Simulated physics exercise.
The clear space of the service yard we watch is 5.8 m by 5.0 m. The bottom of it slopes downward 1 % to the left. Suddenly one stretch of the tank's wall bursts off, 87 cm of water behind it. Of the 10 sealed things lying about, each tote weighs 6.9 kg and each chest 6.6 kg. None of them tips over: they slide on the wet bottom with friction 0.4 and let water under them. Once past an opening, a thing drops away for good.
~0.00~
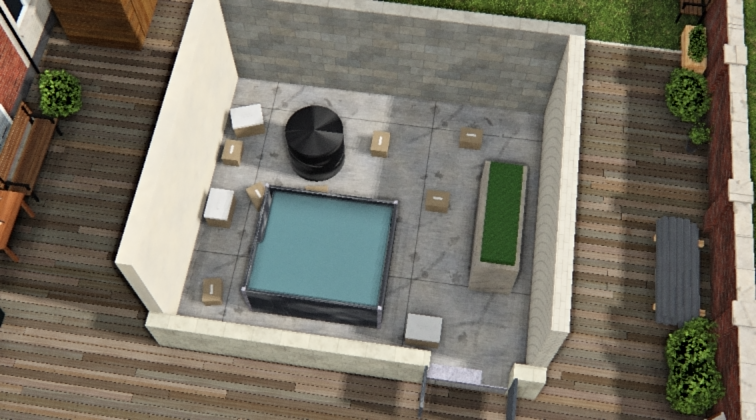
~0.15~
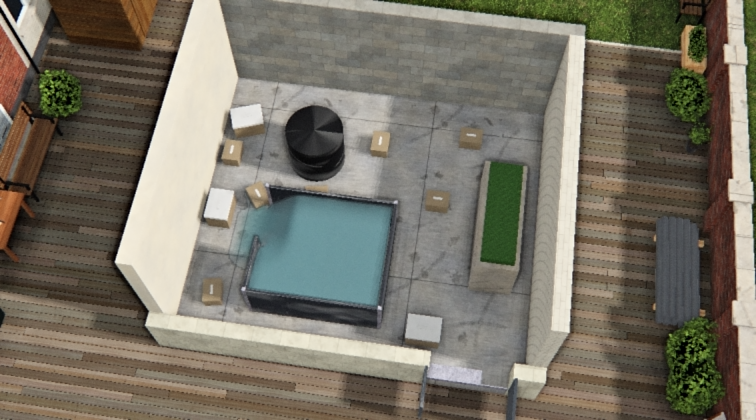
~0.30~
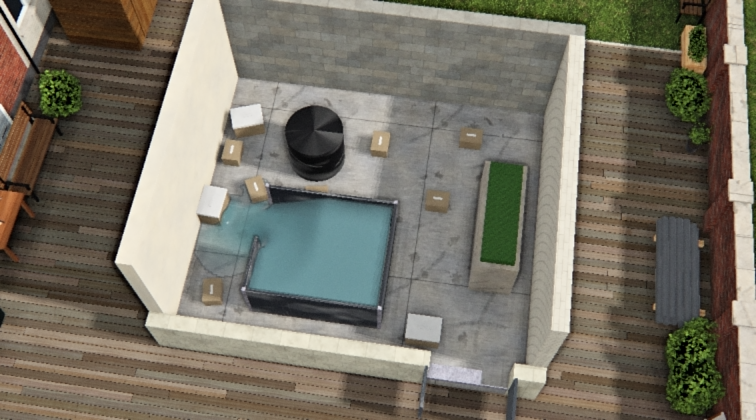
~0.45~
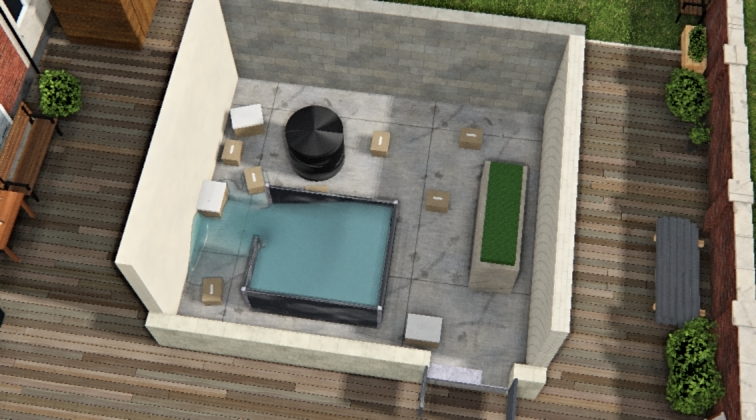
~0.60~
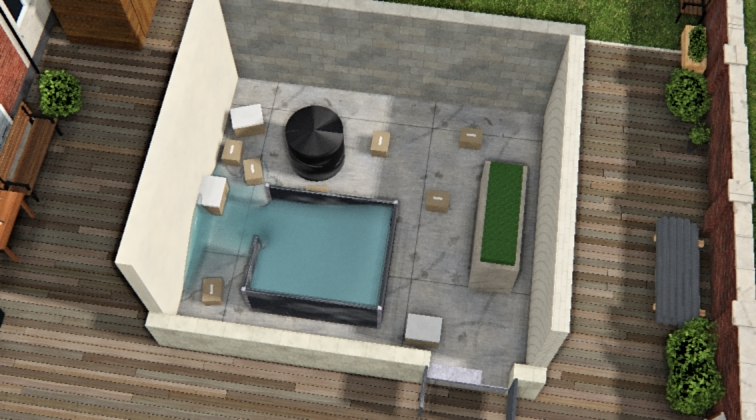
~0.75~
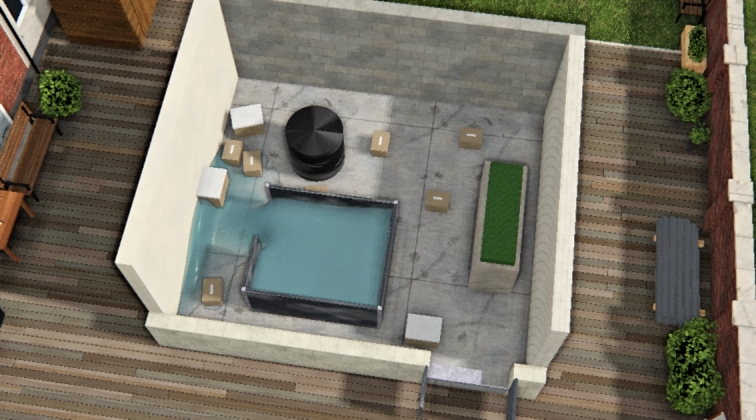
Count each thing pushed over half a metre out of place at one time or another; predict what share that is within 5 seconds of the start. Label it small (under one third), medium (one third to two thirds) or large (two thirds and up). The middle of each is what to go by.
Large.
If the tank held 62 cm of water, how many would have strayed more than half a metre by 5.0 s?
Under that setup the answer is 8.
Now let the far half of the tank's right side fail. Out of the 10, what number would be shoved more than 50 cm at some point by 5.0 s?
Then 5 of them would.
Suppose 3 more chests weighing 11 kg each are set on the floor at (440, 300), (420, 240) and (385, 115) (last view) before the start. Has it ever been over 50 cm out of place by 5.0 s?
Within it, within it, beyond it.
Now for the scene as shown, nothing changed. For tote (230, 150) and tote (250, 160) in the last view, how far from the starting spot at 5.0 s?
Going in order, that's 500 cm for one and 200 cm for the other.
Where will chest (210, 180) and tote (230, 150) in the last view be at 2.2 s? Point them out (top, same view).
Roughly (271, 75), then roughly (338, 96).
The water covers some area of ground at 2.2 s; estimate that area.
Some 13 m2 of it.
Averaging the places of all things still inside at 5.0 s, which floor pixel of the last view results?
Centred roughly on (437, 207).
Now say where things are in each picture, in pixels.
A tote at (259, 194) rests on the ground; a chest at (219, 203) rests on the ground; water covers 3.8 m2; 0 of 10 have shifted, in the first frame.
A tote at (258, 193) rests on the ground; a chest at (219, 203), on the bottom; 4.4 m2 under water; 0 of 10 have shifted, in the second frame.
A tote at (256, 187), on the bottom, 14 cm from its start; a chest at (212, 201) rests on the ground, 14 cm from its start; water covers 5.2 m2; 2 of 10 have shifted, in the third frame.
A tote at (254, 178) rests on the ground, 34 cm from its start; a chest at (211, 196), on the bottom, 18 cm from its start; 5.8 m2 under water; 2 of 10 have shifted, in the fourth frame.
A tote at (253, 169), on the bottom, 52 cm from its start; a chest at (211, 191), afloat, 21 cm from its start; water covers 6.1 m2; 2 of 10 have shifted, in the fifth frame.
A tote at (252, 161), on the bottom, 68 cm from its start; a chest at (211, 182), afloat, 29 cm from its start; water covers 6.4 m2; 2 of 10 have shifted, in the sixth frame.
After 1.1 s 2 of 10 are over 50 cm from their spots; 1 afloat.
After 2.2 s 4 of 10 are over 50 cm from their spots; 3 afloat.
After 3.5 s 7 of 10 are over 50 cm from their spots; 3 afloat.
After 5.0 s 8 of 10 are over 50 cm from their spots, and 8 have been at some point; 6 afloat.
